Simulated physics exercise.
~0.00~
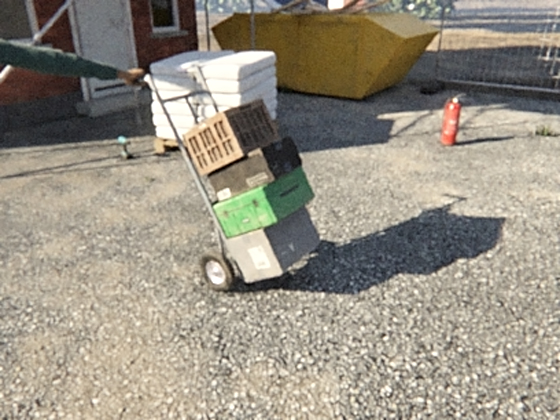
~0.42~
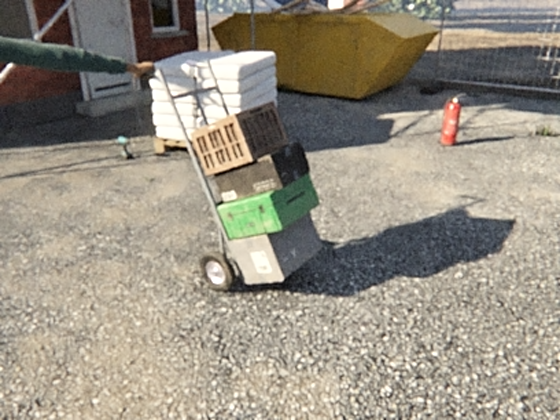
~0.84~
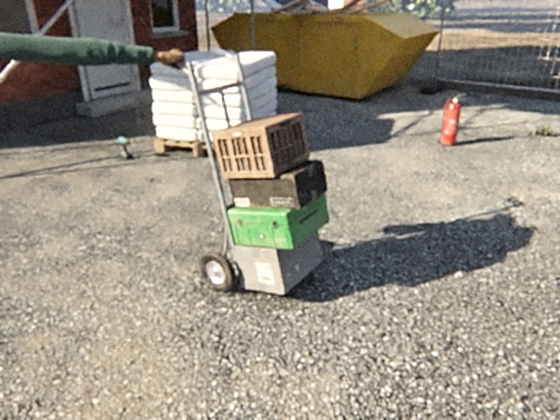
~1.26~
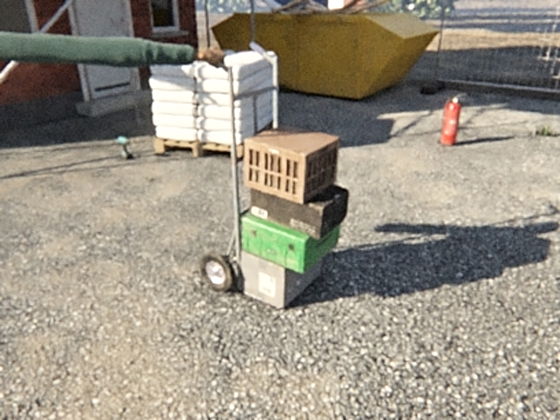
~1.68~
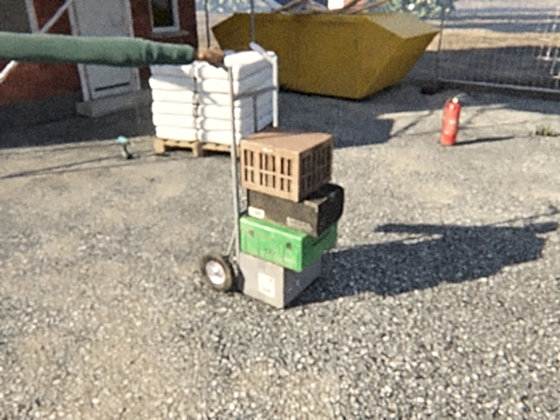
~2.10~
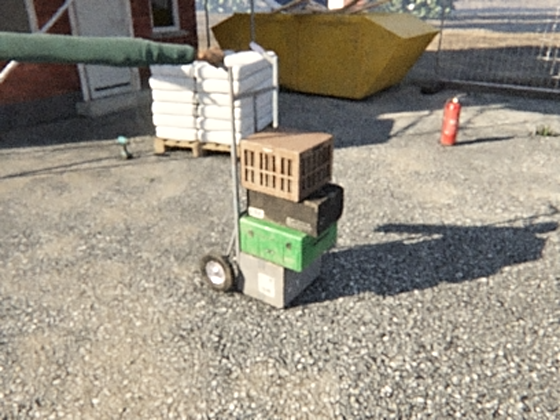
Loaded hand truck swinging upright on gravel, pulled by a green-sleeved arm, its four stacked boxes and crate settling still in place.
